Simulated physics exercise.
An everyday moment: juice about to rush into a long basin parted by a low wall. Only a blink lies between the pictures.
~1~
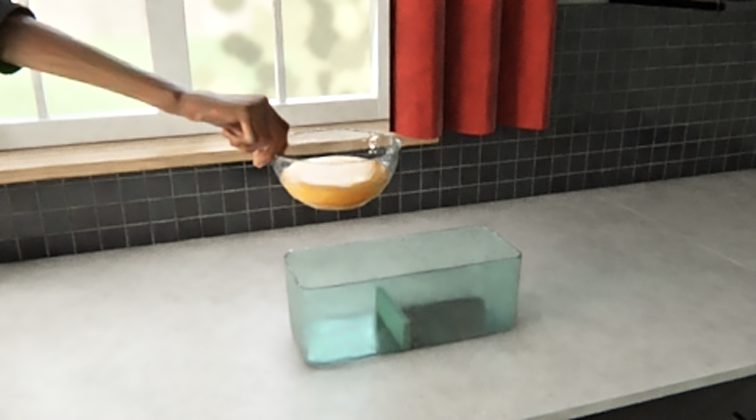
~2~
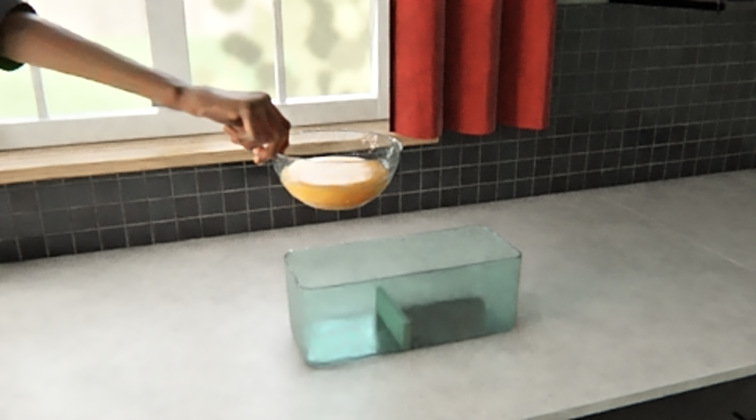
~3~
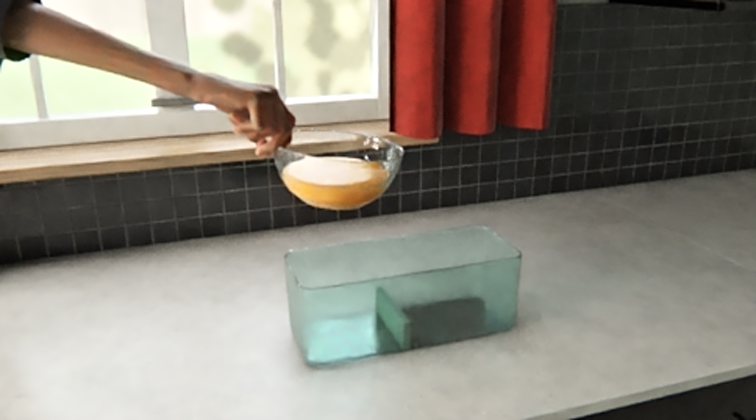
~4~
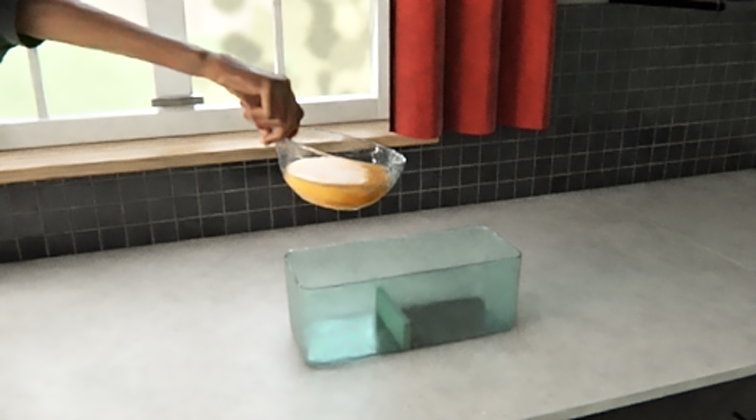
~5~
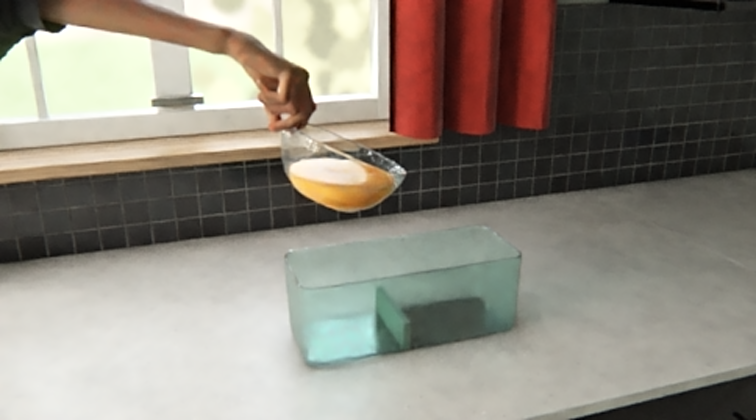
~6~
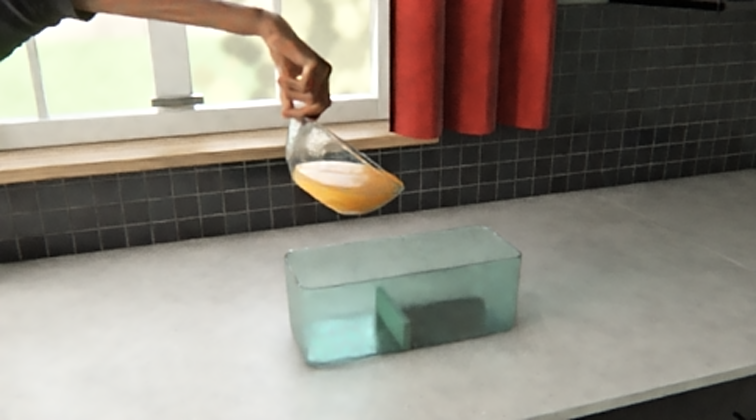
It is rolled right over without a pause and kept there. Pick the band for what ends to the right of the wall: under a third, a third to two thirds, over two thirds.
It comes to over two thirds.
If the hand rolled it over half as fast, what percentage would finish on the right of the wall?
Near 95 %.
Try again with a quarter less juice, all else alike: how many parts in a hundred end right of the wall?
Some 80 per cent.
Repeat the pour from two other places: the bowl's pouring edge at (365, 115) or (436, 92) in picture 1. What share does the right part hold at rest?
The first gives 55 %, the second 80 %.
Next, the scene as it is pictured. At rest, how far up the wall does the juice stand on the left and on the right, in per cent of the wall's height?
Near 10 on the left, 40 on the right.
A moment on, the bowl is tipped on its side and 10 per cent is still to pour, 0 is left of the wall and 52 right of it.
Next, the bowl is tipped on its side and 0 per cent is still to pour, 14 is left of the wall and 83 right of it.
Then the bowl is tipped on its side and 0 per cent is still to pour, 19 is left of the wall and 80 right of it.
Later the bowl is tipped on its side and 0 per cent is still to pour, 19 is left of the wall and 80 right of it.
In the end 19 per cent lies left of the wall, 80 right of it and 1 outside.
